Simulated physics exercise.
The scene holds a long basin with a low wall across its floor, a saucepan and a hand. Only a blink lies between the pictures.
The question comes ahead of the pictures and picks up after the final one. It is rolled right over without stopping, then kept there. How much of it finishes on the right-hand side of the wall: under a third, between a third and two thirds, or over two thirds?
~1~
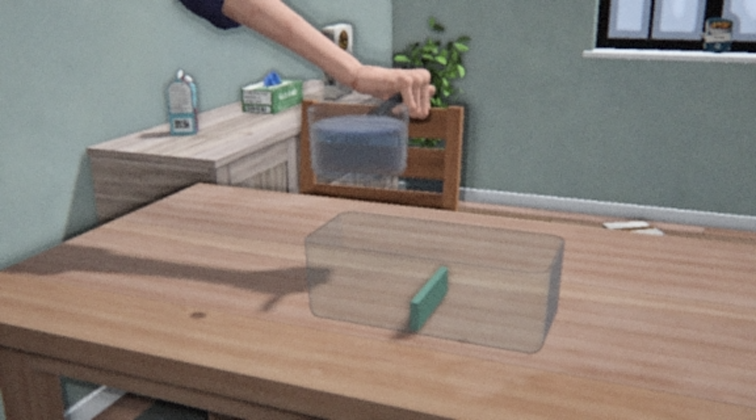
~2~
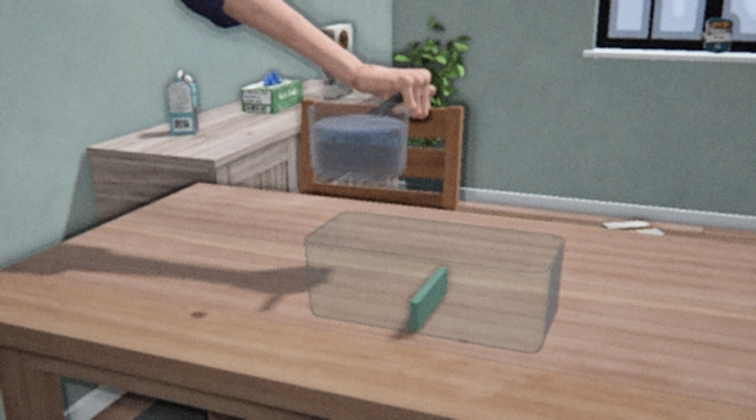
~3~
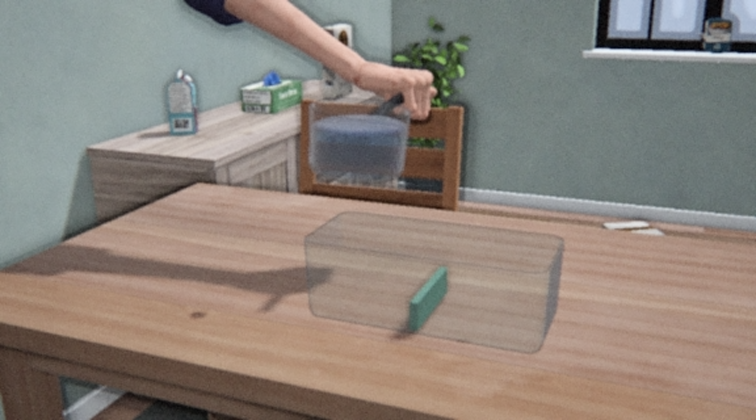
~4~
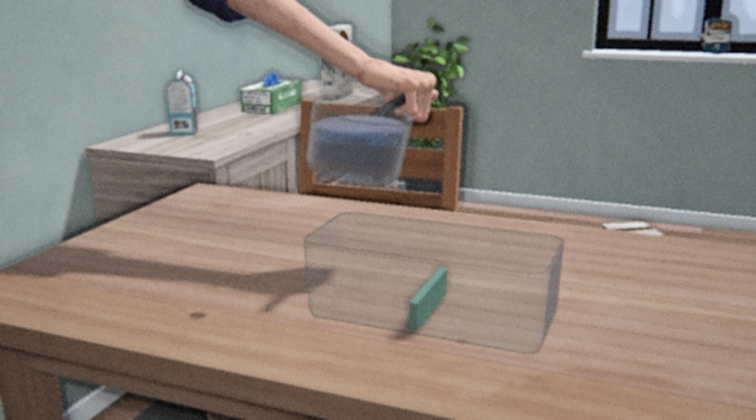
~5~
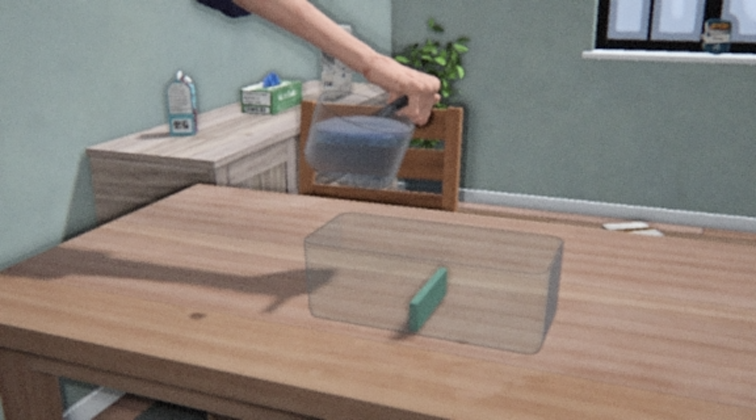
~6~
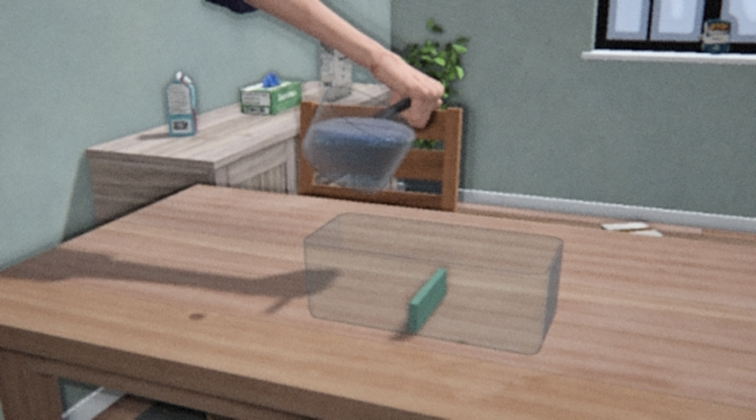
The share right of the wall does go past two thirds.
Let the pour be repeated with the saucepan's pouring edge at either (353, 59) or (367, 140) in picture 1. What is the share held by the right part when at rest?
About 10 % the first time, about 10 % the second.
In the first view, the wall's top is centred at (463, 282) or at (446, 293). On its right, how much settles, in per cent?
Roughly 10 % and 55 %.
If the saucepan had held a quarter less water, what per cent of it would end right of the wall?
It works out near 80 percent.
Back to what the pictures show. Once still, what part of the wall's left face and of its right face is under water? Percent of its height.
I'd say close to 10 per cent on the left side and 70 on the right.
A moment on, the tilt is 86° and 49 per cent is still to pour, 1 is left of the wall and 16 right of it.
Next, the tilt is 98° and 14 per cent is still to pour, 8 is left of the wall and 68 right of it.
Then the tilt is 98° and 3 per cent is still to pour, 11 is left of the wall and 82 right of it.
Later the tilt is 98° and 1 per cent is still to pour, 14 is left of the wall and 84 right of it.
In the end 15 per cent lies left of the wall, 84 right of it and 1 outside.
